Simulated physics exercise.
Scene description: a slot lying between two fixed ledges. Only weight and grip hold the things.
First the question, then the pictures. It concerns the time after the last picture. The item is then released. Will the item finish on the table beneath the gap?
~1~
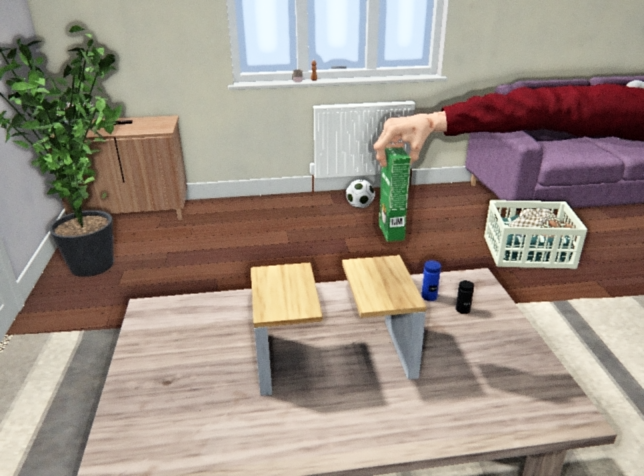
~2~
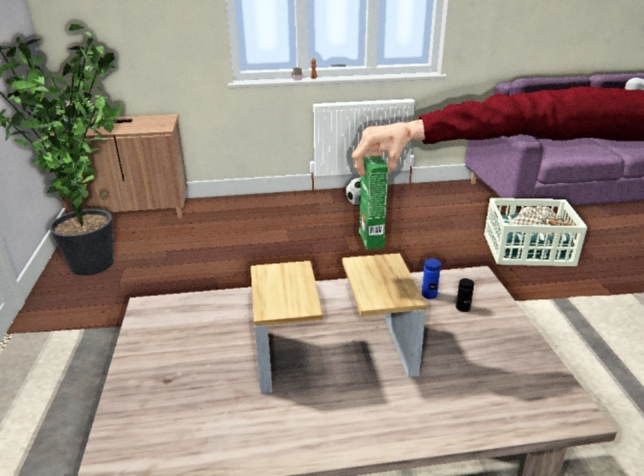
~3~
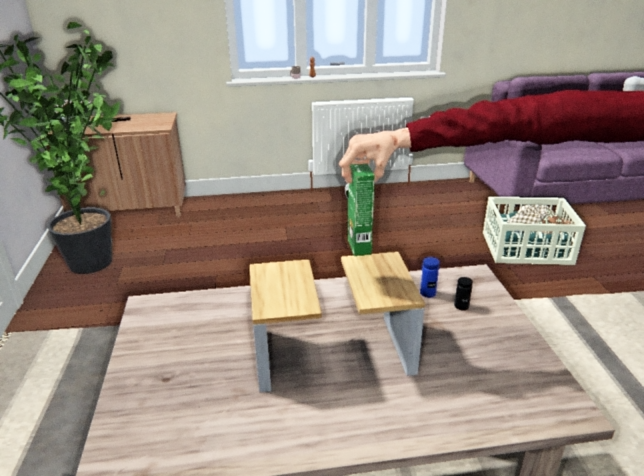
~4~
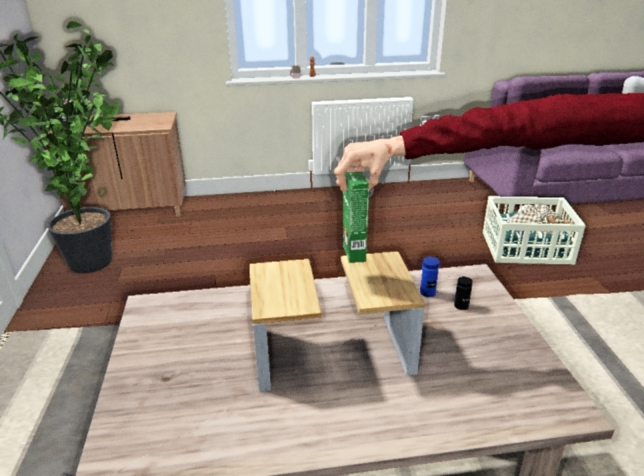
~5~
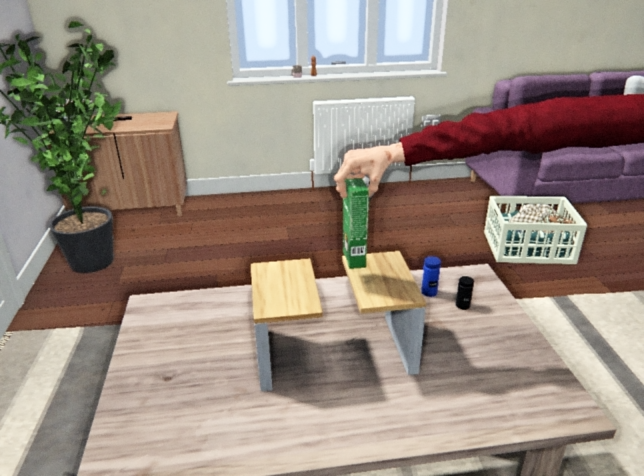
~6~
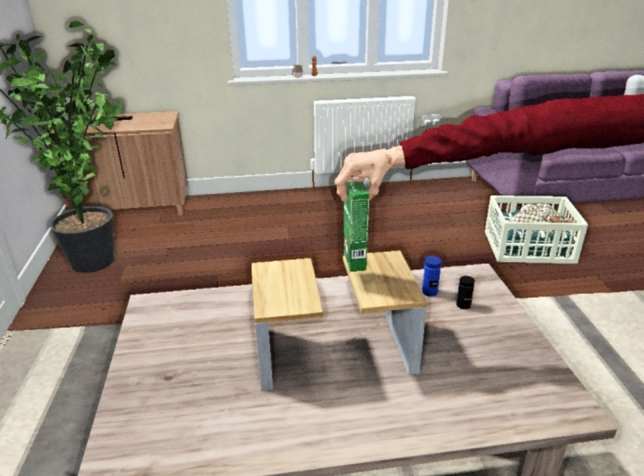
No.
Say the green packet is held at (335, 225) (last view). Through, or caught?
Through.
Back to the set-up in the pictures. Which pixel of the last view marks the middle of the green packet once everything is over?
End position, last frame: About (355, 244).
Then, 0.32 s after the last picture, green packet slid a little near (355, 244).
Then, 0.66 s after the last picture, green packet resting near (355, 244).
At rest, moved from the start, green packet; the other 2 in place. Seen from the same camera at the end, green packet near (355, 244). The packet lodges.
